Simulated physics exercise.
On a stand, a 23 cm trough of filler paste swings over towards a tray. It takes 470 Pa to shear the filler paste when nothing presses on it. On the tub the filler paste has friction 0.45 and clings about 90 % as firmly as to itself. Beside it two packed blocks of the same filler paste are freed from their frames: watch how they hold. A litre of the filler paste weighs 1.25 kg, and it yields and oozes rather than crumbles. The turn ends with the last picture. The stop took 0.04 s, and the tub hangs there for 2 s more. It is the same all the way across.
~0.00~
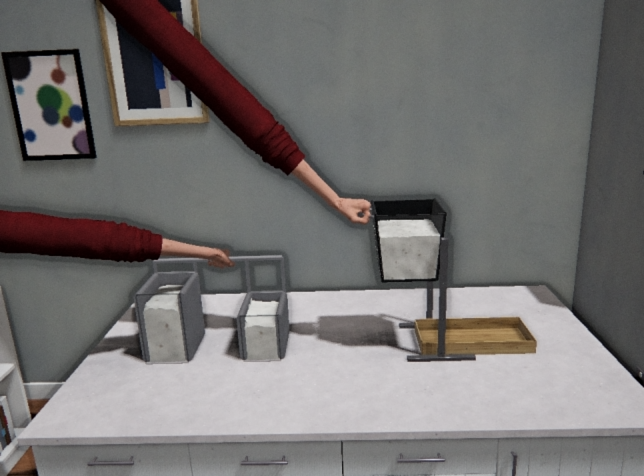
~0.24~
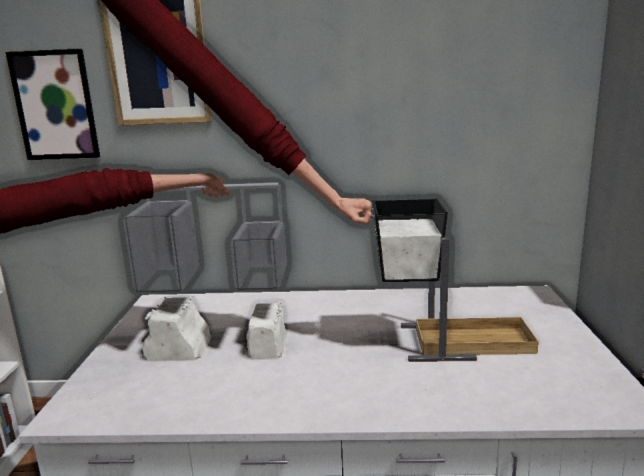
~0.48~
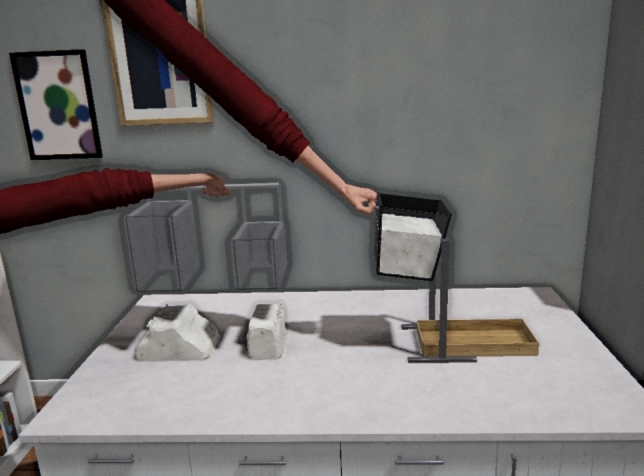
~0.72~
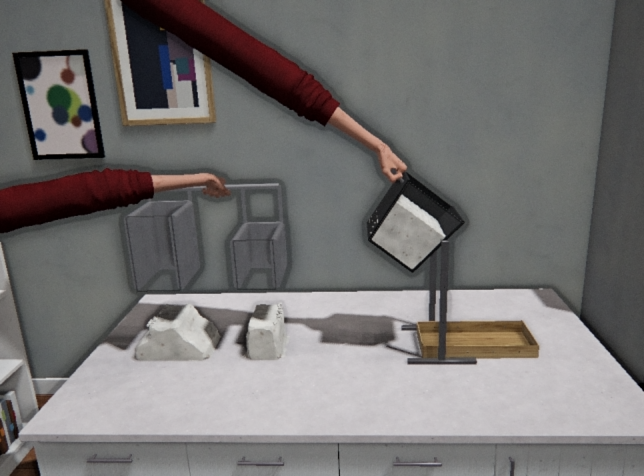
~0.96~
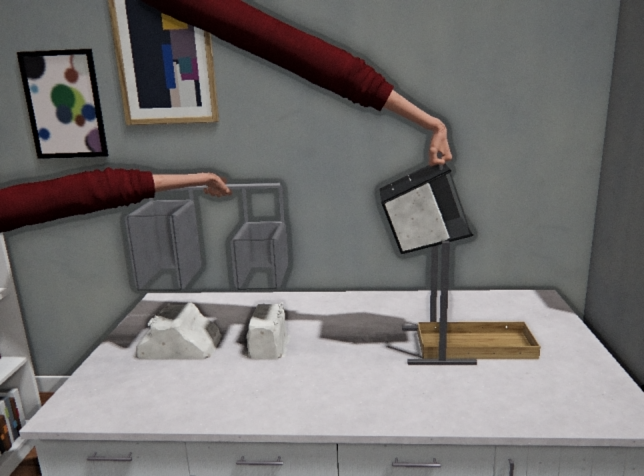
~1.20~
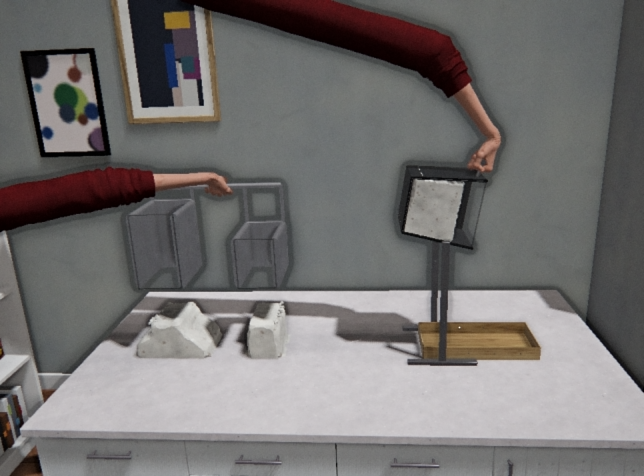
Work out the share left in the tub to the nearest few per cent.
The share left in the tub is near 44 %.
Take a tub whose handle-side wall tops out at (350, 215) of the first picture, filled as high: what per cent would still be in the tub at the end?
Then about 30 %.
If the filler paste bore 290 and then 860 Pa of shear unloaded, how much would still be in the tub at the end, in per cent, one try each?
In turn about 35 %, 100 %.
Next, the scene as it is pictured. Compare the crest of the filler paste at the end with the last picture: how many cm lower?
Roughly 12 cm.
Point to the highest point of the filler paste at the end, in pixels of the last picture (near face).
Around (440, 217).
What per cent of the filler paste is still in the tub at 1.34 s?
Some 100 per cent.
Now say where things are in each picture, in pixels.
In the first picture, handle-side rim at (377, 215), tilt 0 degrees; crest of the filler paste at (431, 235); block heights 23 cm, 15 cm (left to right).
In the second picture, handle-side rim at (378, 215), tilt 0 degrees; crest of the filler paste at (432, 235); block heights 18 cm, 14 cm (left to right).
In the third picture, handle-side rim at (383, 207), tilt 9 degrees; crest of the filler paste at (388, 230); block heights 14 cm, 14 cm (left to right).
In the fourth picture, handle-side rim at (410, 182), tilt 39 degrees; crest of the filler paste at (400, 203); block heights 14 cm, 14 cm (left to right).
In the fifth picture, handle-side rim at (451, 172), tilt 70 degrees; crest of the filler paste at (429, 185); block heights 14 cm, 14 cm (left to right).
In the sixth picture, handle-side rim at (487, 183), tilt 99 degrees; crest of the filler paste at (420, 181); block heights 14 cm, 14 cm (left to right).
After 1.34 s, the tub is at 99 degrees and holds 100 %.
After 1.51 s, the tub is at 99 degrees and holds 67 %.
After 1.68 s, the tub is at 99 degrees and holds 46 %.
After 1.85 s, the tub is at 99 degrees and holds 44 %.
After 3.20 s, the tub is at 99 degrees and holds 44 %.
